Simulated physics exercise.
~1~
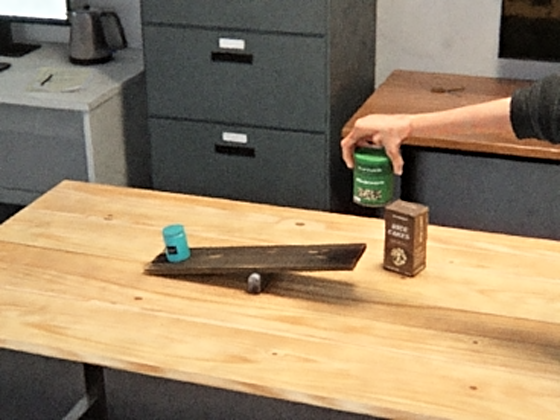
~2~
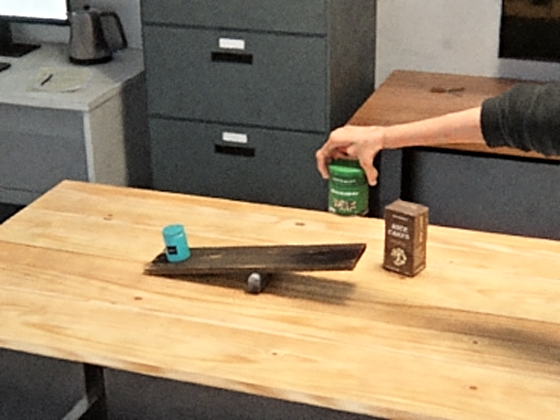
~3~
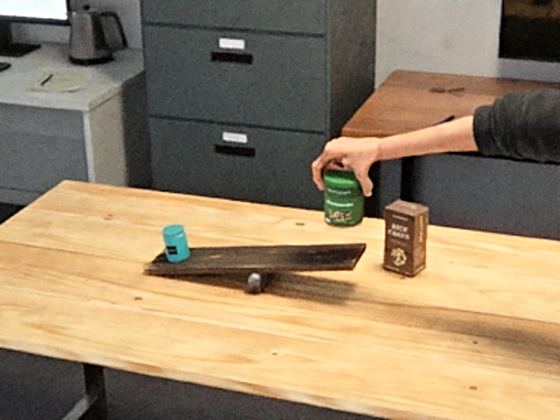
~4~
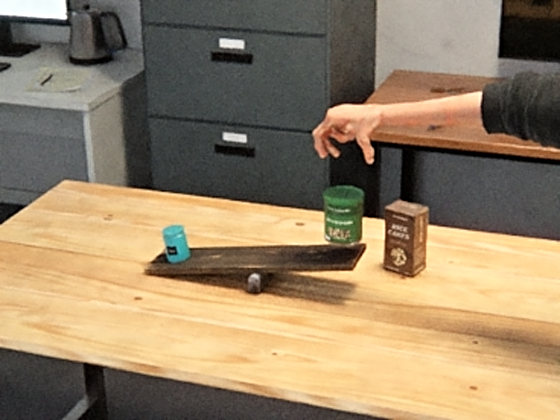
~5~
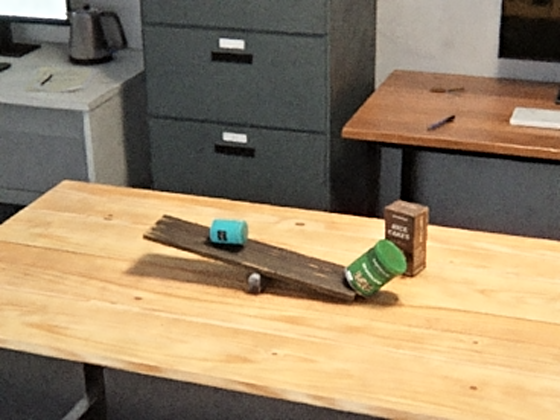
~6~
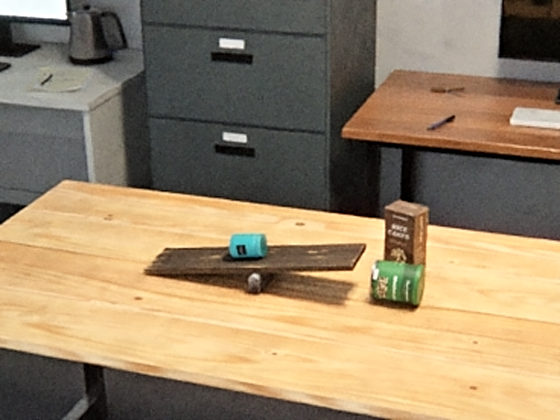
A green tin was lowered by a hand onto the raised right end of a dark plank and released; the plank tipped right, toppling the turquoise container, then swung back left as the tin ended up lying on the table near a brown carton.
